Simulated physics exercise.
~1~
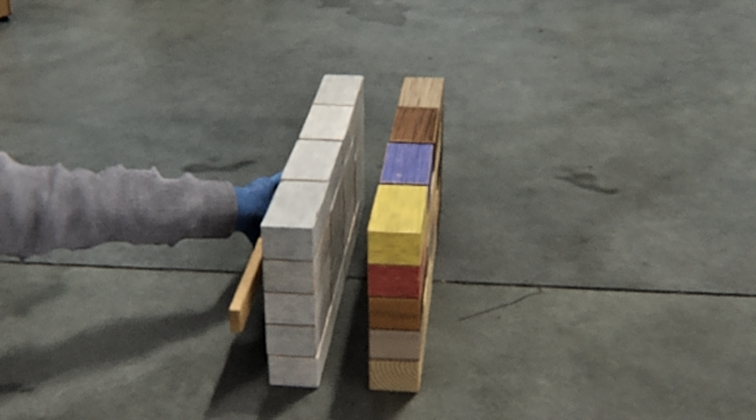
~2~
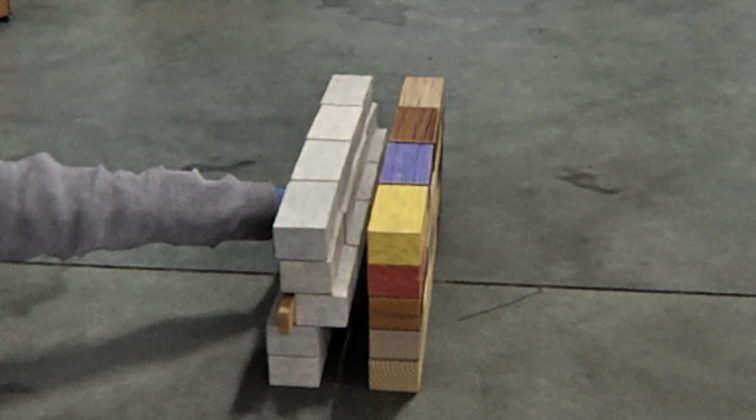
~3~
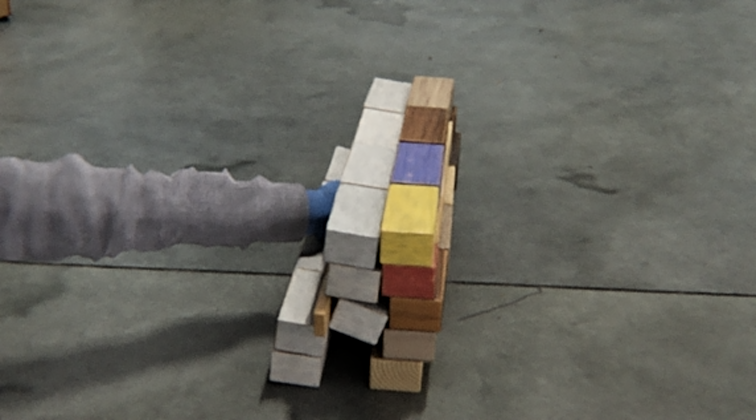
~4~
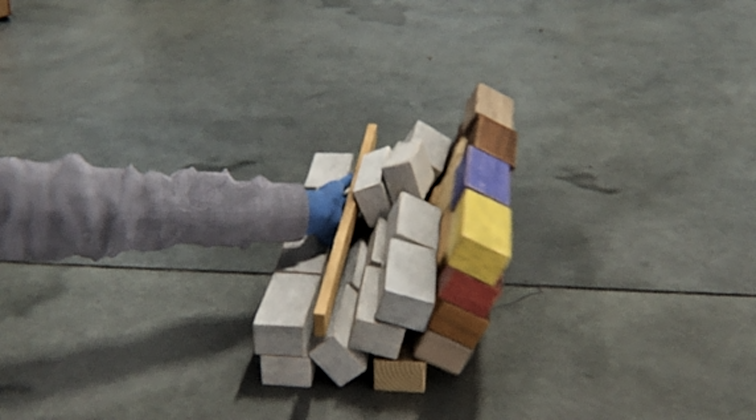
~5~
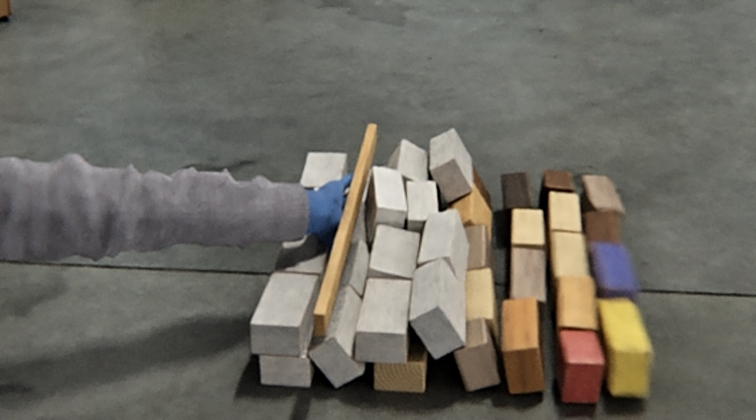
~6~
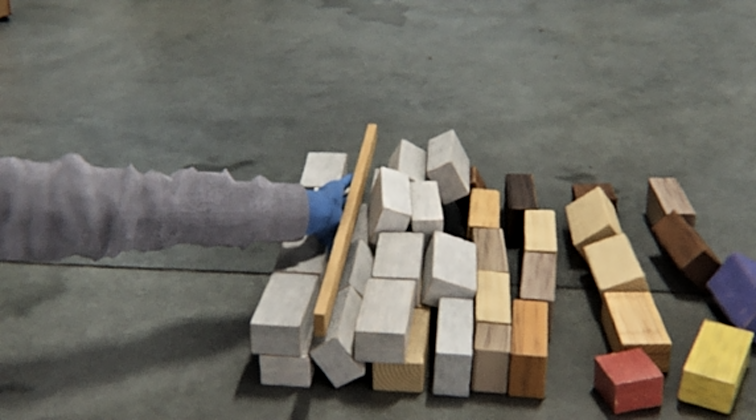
We see a gloved hand push a wooden batten rightward into a thin wall of pale blocks, which buckles against a second, mostly wood-toned wall until that tips over too, leaving blocks strewn rightward, with the red, yellow and blue ones on the floor.
